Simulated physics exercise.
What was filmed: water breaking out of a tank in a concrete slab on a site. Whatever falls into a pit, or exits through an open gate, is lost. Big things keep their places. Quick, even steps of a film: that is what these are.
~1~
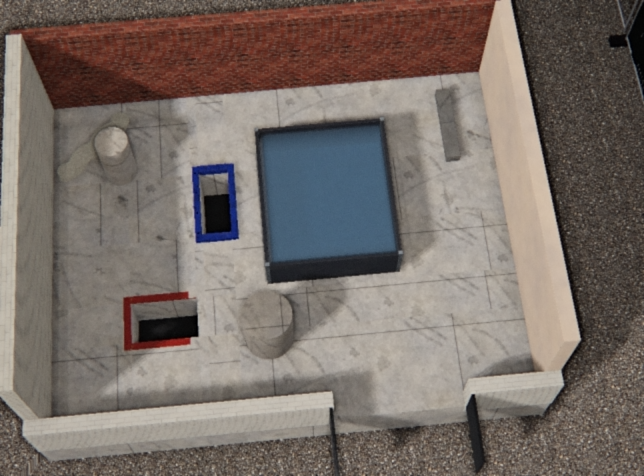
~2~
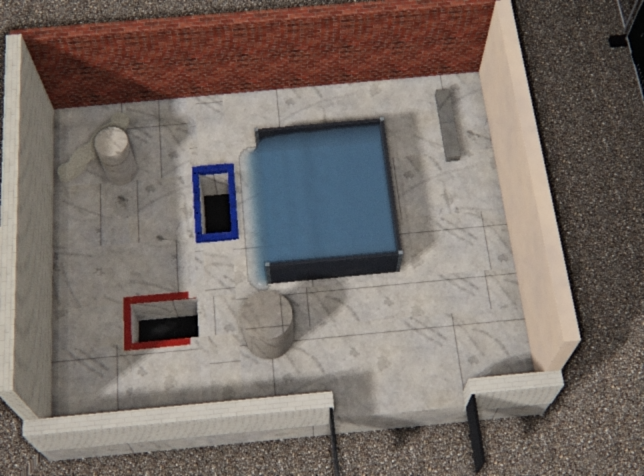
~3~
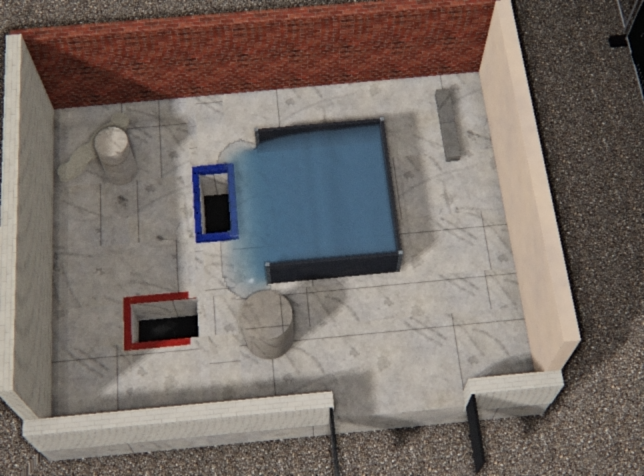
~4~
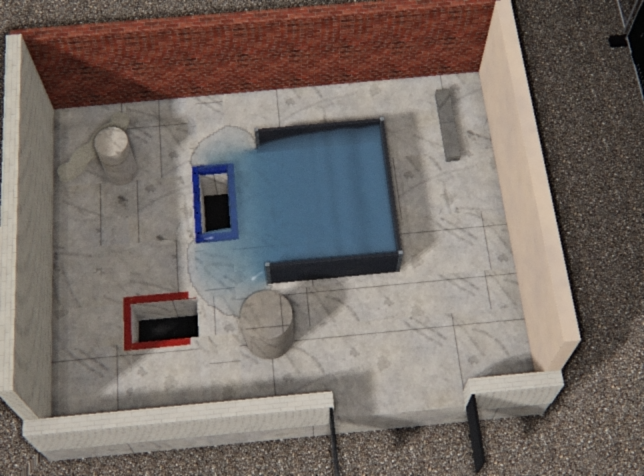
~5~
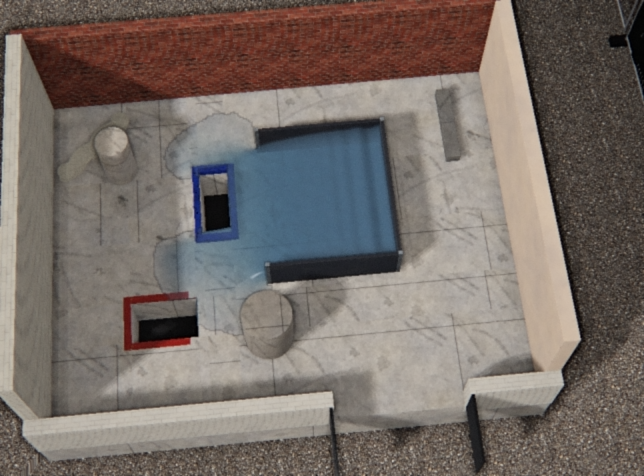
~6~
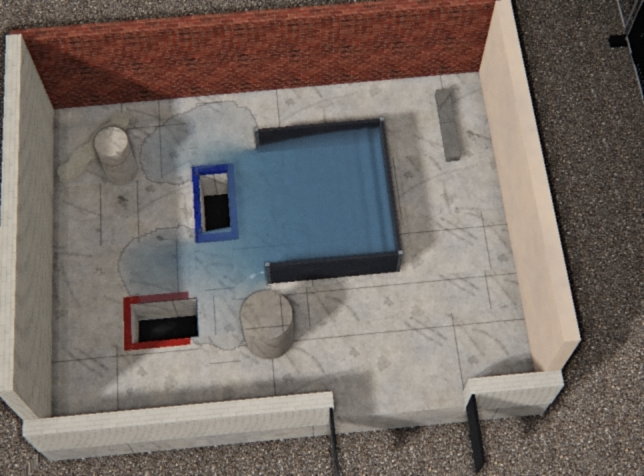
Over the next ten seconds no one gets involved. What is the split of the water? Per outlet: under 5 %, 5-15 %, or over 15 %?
Outcome: The gate will get a thin slice beneath five per cent. The red pit will get a big slice beyond fifteen per cent. The blue pit will get a big slice beyond fifteen per cent.
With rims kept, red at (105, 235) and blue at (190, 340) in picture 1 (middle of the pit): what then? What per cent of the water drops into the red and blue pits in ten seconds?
Per cent: Red 55, blue 2.
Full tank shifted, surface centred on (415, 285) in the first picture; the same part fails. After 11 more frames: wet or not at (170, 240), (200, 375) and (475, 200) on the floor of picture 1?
Soaked - soaked - unflooded.
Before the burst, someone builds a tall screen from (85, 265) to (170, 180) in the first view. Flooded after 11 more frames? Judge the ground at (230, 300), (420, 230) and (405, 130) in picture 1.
Point by point: First swamped, next spared, last spared.
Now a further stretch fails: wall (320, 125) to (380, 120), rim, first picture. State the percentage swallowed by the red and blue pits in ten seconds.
Red 4 %, blue 0 %.
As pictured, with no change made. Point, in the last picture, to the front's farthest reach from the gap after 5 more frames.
Somewhere around (53, 334).
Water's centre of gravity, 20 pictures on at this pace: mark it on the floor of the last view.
It is around (199, 228).
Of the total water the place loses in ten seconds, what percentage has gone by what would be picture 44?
Near 80 in a hundred.
A moment on, water covers 25 % of the floor; the gate 0 %, the red pit 3 %, the blue pit 15 %.
Next, water covers 35 % of the floor; the gate 0 %, the red pit 7 %, the blue pit 23 %.
Then, water covers 45 % of the floor; the gate 0 %, the red pit 12 %, the blue pit 27 %.
Later, water covers 50 % of the floor; the gate 0 %, the red pit 18 %, the blue pit 28 %.
In the end, water covers 65 % of the floor; the gate 0 %, the red pit 29 %, the blue pit 28 %.
